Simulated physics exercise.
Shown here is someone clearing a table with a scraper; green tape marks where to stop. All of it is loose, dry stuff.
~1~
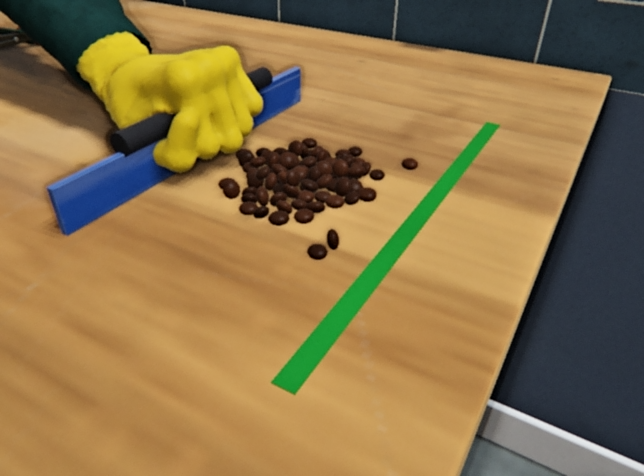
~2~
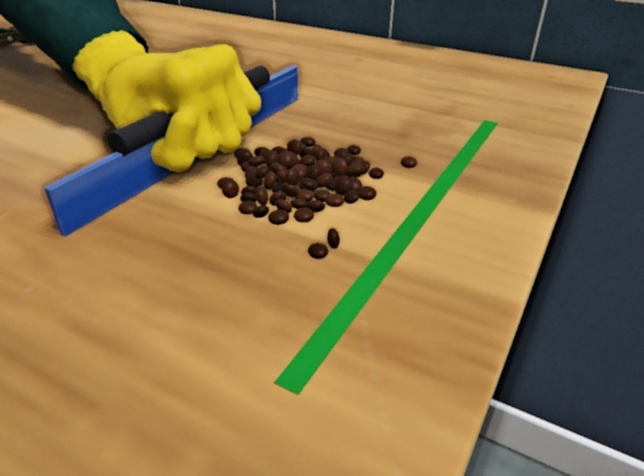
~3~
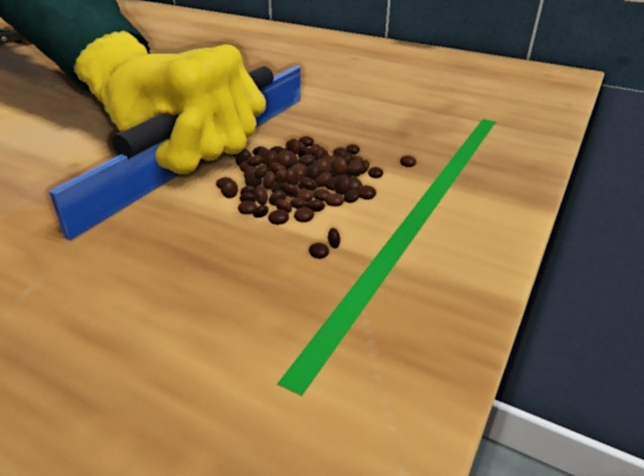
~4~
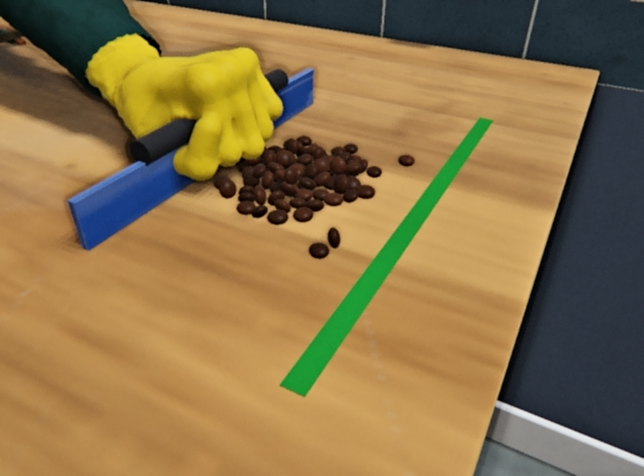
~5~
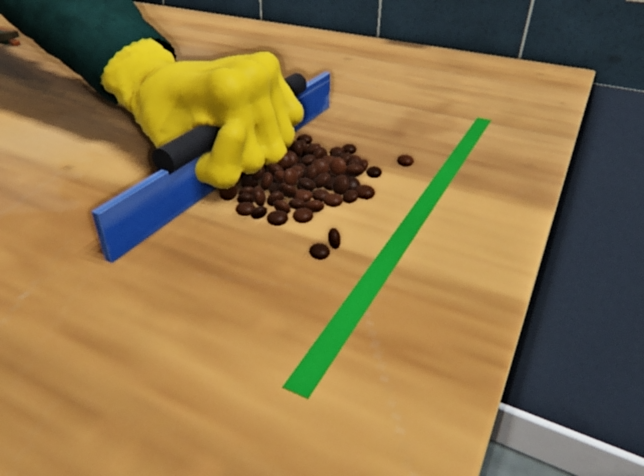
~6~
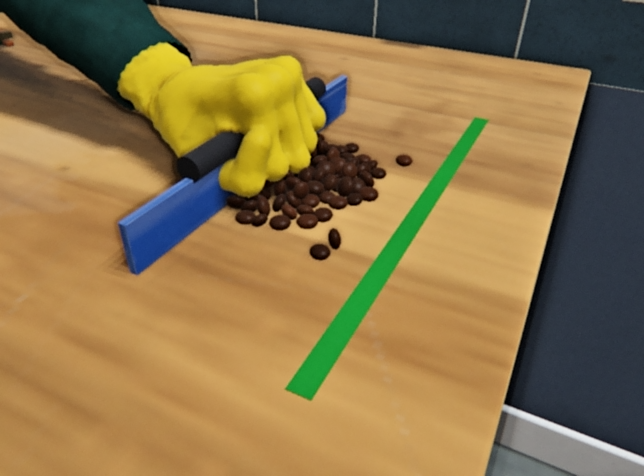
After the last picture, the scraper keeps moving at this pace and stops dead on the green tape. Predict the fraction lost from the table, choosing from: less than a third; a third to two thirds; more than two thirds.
The share that drops falls short of a third.
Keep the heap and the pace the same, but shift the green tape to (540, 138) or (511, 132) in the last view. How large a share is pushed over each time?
It would be around 80 per cent the first time and around 40 per cent the second.
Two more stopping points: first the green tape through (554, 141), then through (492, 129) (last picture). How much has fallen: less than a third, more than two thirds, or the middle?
Try 1 - over two thirds; try 2 - under a third.
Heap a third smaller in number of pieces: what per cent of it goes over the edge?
About 0 per cent.
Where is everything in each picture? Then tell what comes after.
Scraper (82, 197), at rest; green tape (488, 131), about a palm's width from the edge; edge at (543, 254); the heap (301, 173), flat chocolate drops, in the first frame.
Scraper (80, 197), at rest, in the second frame.
Scraper (85, 200); the heap (299, 172), in the third frame.
Scraper (103, 209), in the fourth frame.
Scraper (126, 219); the heap (297, 173), about a tenth pushed along, in the fifth frame.
Scraper (152, 230); green tape (477, 126); edge at (545, 247); the heap (305, 178), the larger part pushed along, in the sixth frame.
Just after the last frame, scraper still moving, near (349, 150); heap all on the table, its front near (450, 219).
A moment on, scraper stopped at the green tape; heap all on the table, its front near (553, 264).
Further on, scraper stopped at the green tape; heap just a few over the edge.
When it is over, scraper stopped at the green tape; heap just a few over the edge.
